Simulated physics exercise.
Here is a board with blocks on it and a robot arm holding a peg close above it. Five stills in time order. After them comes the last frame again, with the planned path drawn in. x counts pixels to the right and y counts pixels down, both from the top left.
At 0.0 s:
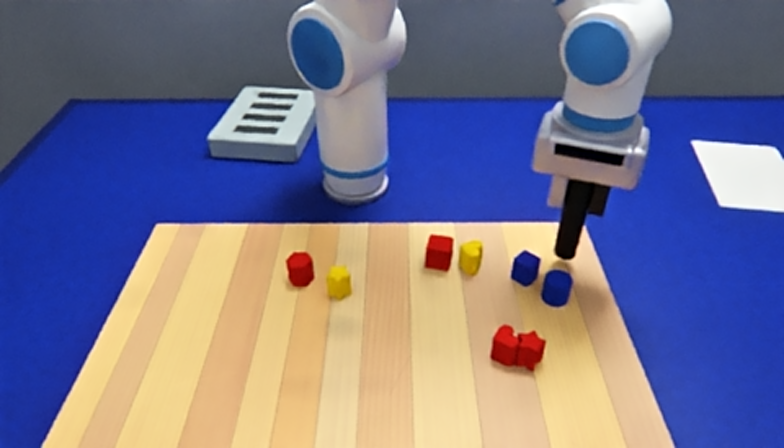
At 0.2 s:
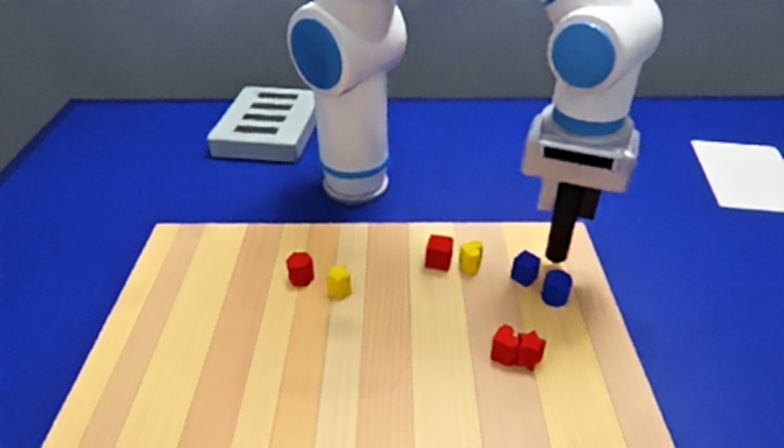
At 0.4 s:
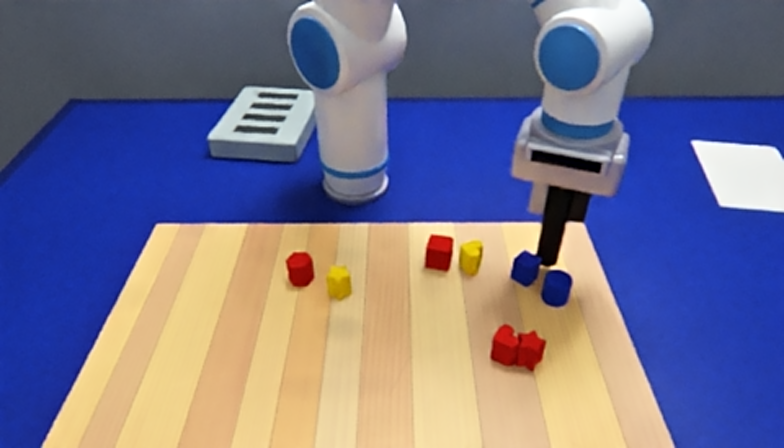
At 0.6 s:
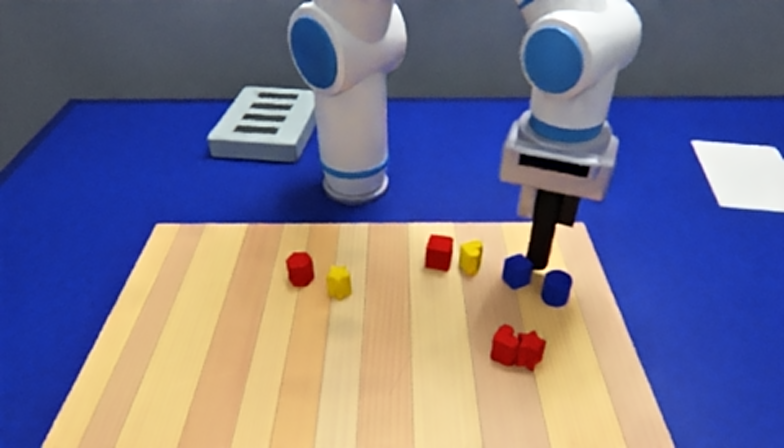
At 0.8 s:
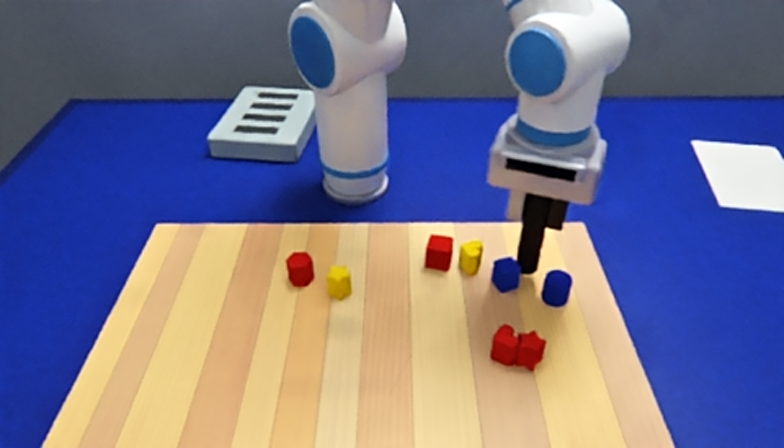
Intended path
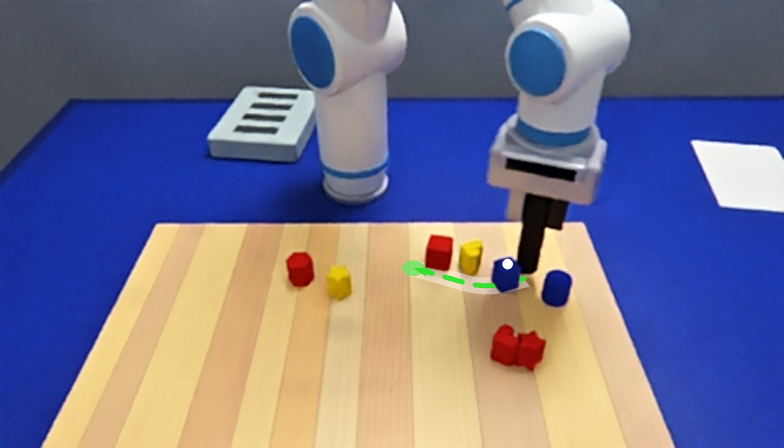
A white robot arm with blue joints holds a black peg over the right side of a striped wooden board, seen from a fixed, raised view in front. Red, yellow and blue blocks sit scattered across the board on a blue surface, with a second arm standing behind. The peg moves left, then pushes one blue block a short way toward a yellow one, while the others stay still.
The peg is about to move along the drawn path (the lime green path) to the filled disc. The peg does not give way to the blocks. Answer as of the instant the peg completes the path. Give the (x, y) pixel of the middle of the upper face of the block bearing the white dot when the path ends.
In the picture, it is at (449, 275).
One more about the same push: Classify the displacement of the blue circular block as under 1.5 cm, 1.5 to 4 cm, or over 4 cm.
Verdict: Less than 1.5 cm.
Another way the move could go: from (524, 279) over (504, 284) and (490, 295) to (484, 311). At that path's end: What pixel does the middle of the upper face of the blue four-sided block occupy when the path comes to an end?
At pixel (466, 277).
The drawn path runs from (524, 279) over (488, 286) and (449, 278) to (413, 268); the dot is on the blue four-sided block.
What follows on the original path. One third of the way, peg at (489, 275); blue four-sided block at (470, 272).
Two thirds of the way, peg at (450, 268); blue four-sided block at (449, 275), turned 45° anticlockwise.
At the end, peg at (414, 258); red four-sided block at (436, 238); yellow heart block not moved; blue four-sided block at (449, 275), turned 45° anticlockwise; blue circular block not moved.
